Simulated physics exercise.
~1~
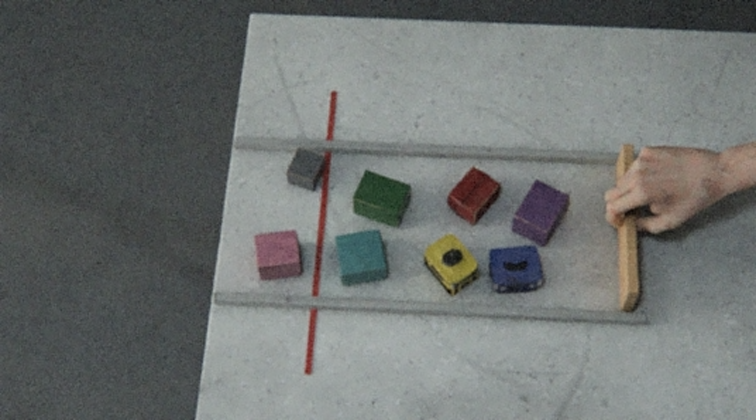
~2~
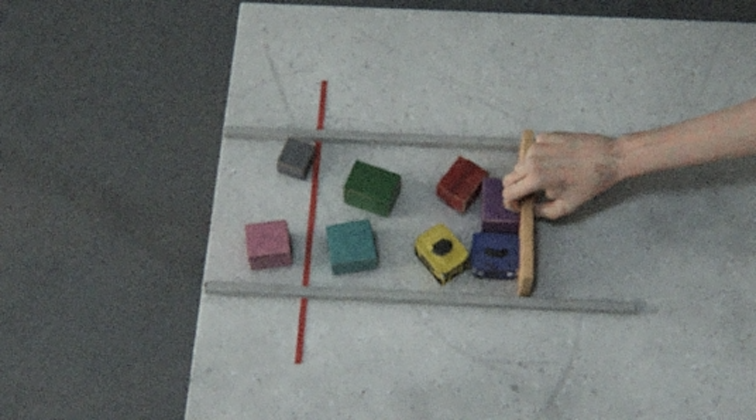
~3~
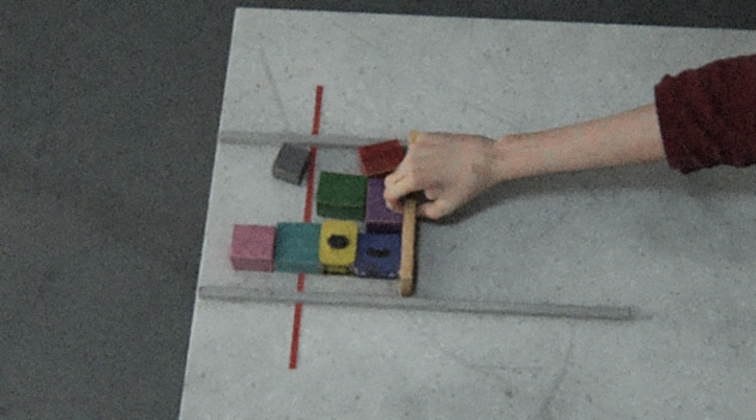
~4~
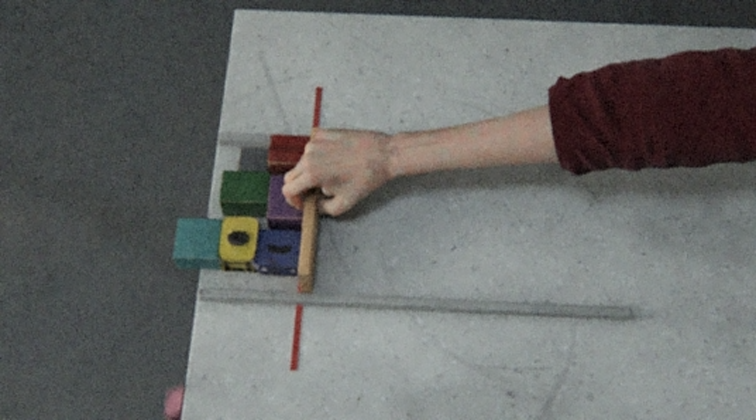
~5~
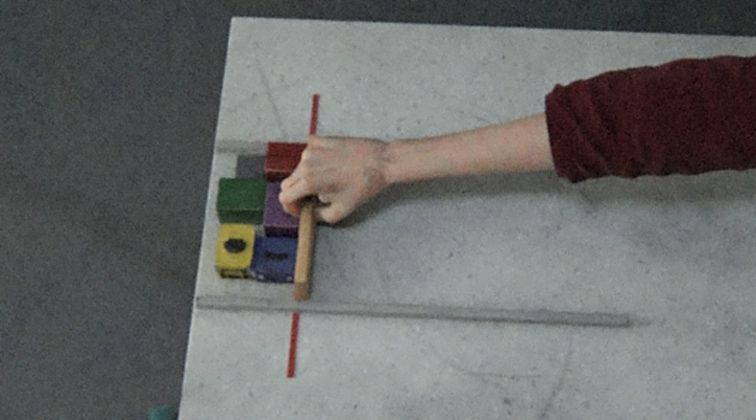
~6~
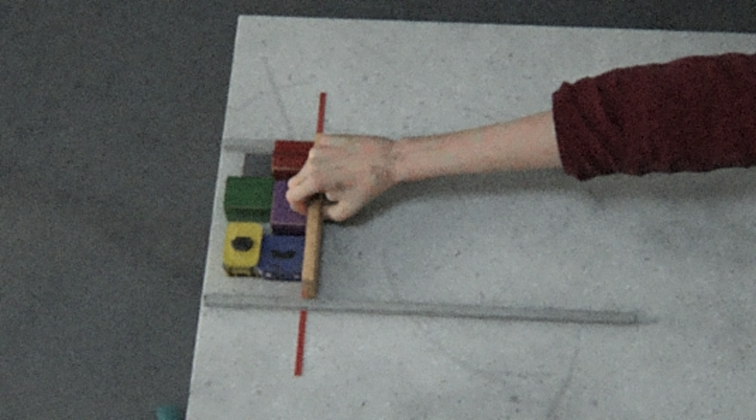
A wooden board, held upright by a hand, slides left along a channel between two grey rails on a pale table, toward scattered coloured blocks. It reaches the purple and blue pieces first and pushes them along. The yellow piece, the turquoise block and the pink block bunch into a row that shifts toward the table's end. As the board nears the red tape, the pink block drops off the edge and the turquoise one juts over it. The turquoise block then falls too, while the board stops at the tape with the remaining pieces packed on the table.
